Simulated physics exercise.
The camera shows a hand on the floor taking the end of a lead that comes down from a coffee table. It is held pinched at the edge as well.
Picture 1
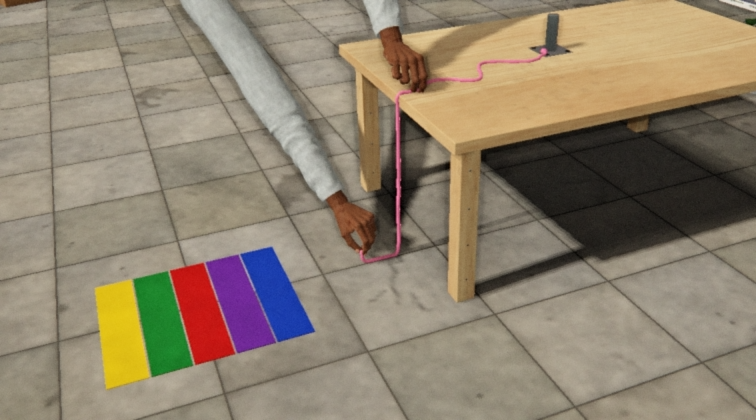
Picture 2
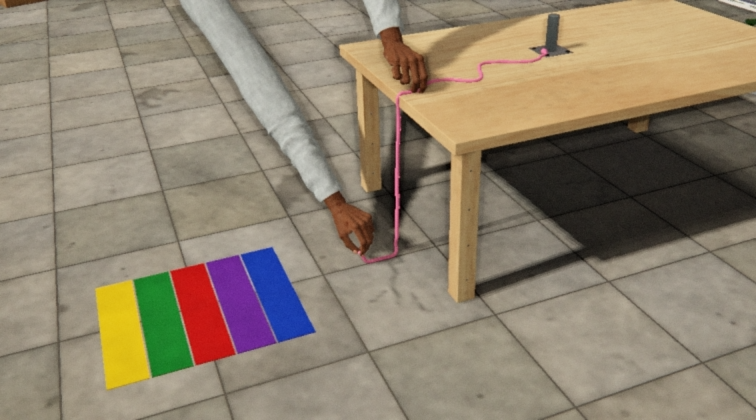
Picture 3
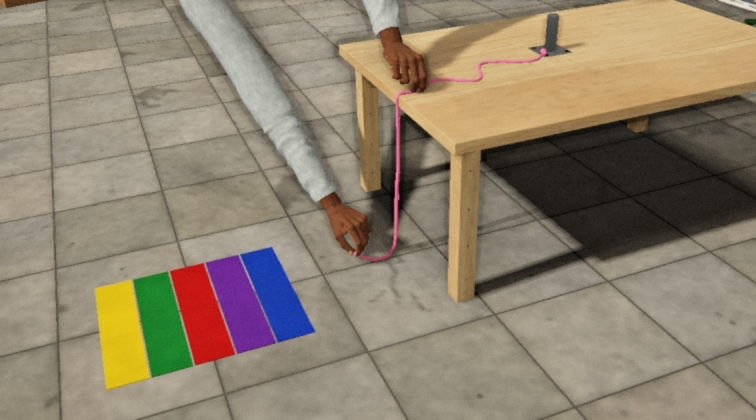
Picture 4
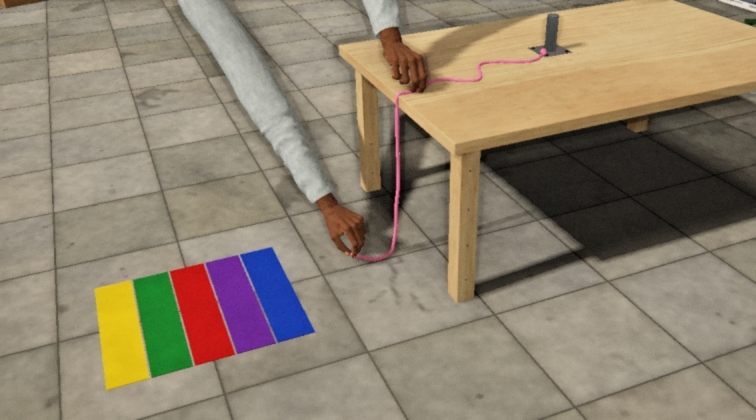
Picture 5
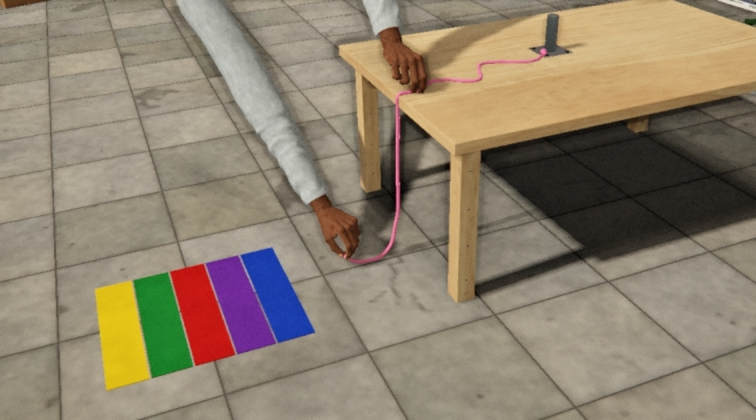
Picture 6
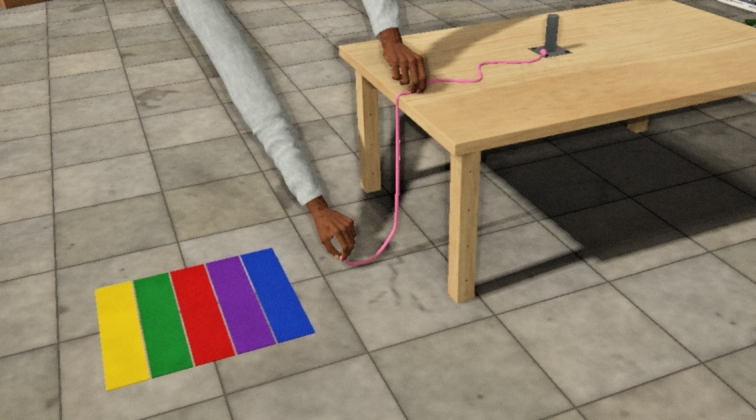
On a grey tiled floor beside a wooden table, a hand drawing a pink cord's end slightly left, another pinching it at the edge.
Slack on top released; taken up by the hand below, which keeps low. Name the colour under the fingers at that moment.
Red.
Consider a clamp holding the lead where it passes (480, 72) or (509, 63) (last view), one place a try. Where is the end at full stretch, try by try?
Per try (px): (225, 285), (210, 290).
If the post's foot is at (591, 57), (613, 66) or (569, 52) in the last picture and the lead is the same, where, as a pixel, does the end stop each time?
In order, near (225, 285), (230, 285) and (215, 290).
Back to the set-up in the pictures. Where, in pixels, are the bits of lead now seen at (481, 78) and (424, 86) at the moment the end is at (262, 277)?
About (448, 79) for the first point; the other lies about (395, 101).
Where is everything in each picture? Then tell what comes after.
End (362, 251); blue (289, 319); purple (250, 329); red (210, 340); green (168, 351); yellow (125, 363), in the first picture.
End (360, 252); lead through (535, 60) (479, 69) (439, 80) (398, 114) (397, 177) (397, 238), in the second picture.
End (355, 253), in the third picture.
End (351, 254); lead through (535, 60) (479, 69) (438, 80) (397, 114) (399, 176) (395, 238), in the fourth picture.
End (346, 256), in the fifth picture.
End (341, 257); lead through (535, 61) (479, 69) (439, 81) (398, 114) (398, 177) (389, 240), in the sixth picture.
Soon after, end near (262, 277); over blue.
After that, end near (222, 287); over purple.
At the stop, end near (197, 293); over red. It gets as far as the red strip.
